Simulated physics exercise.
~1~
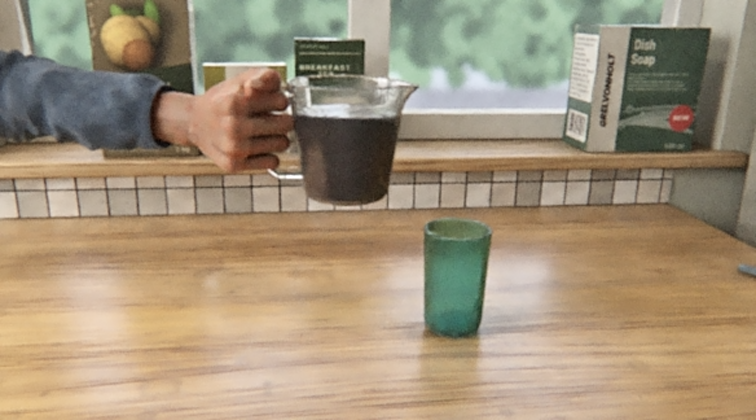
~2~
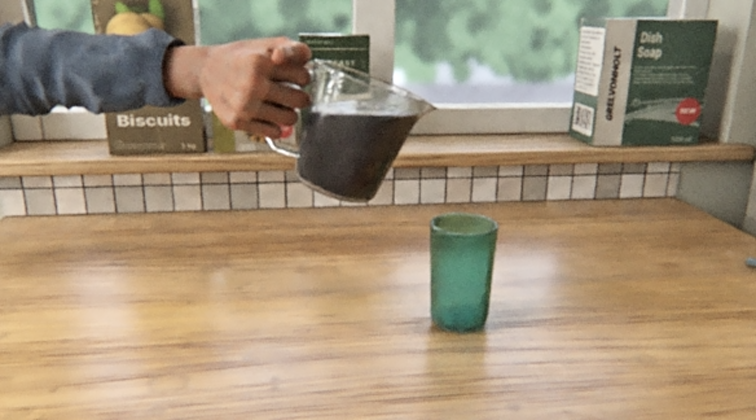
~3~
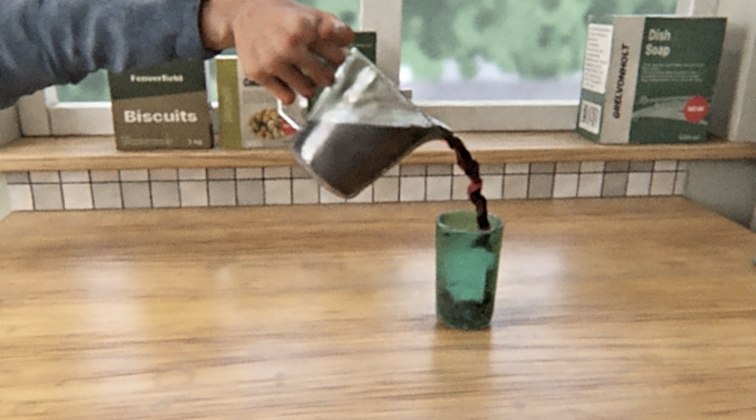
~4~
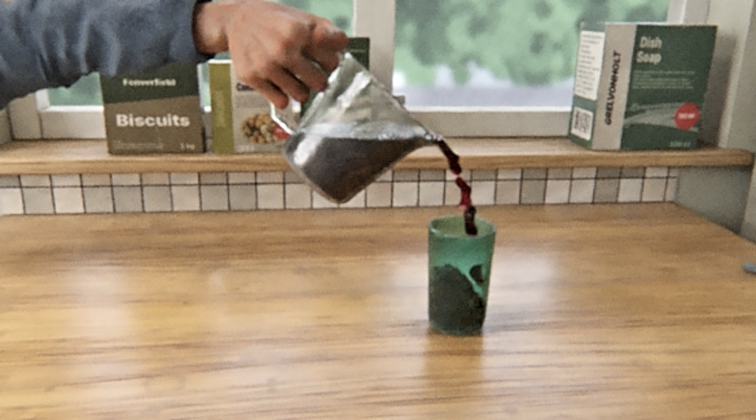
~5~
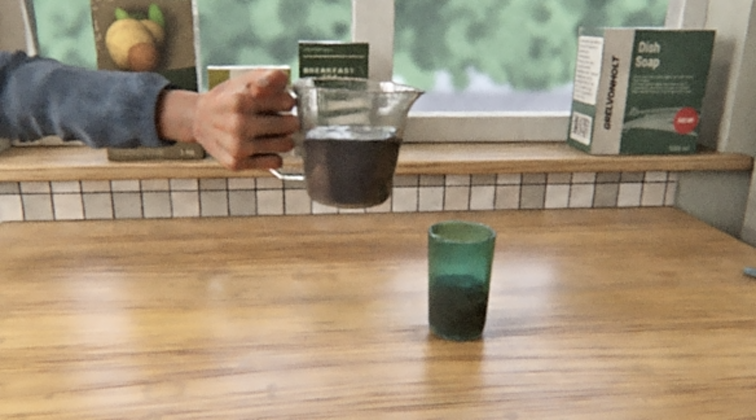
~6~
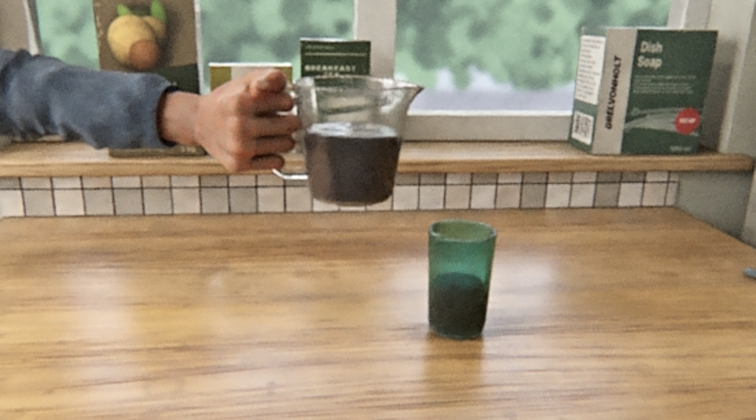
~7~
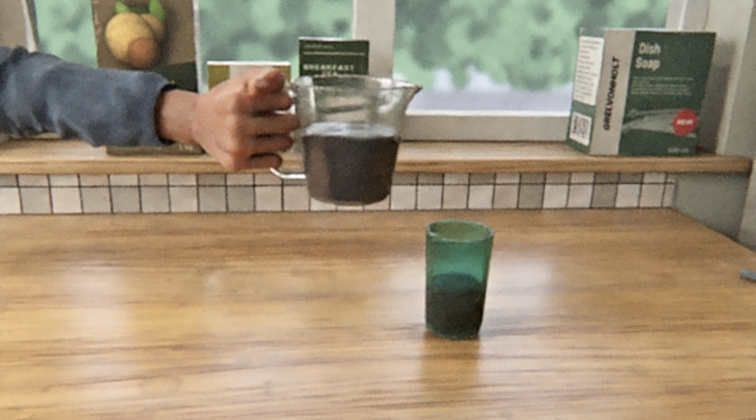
We see a hand tilt a clear measuring jug rightwards above a wooden worktop, pouring dark red liquid into an empty green tall glass, then bring the jug upright again, leaving the glass partly filled and plenty of liquid still in the jug.
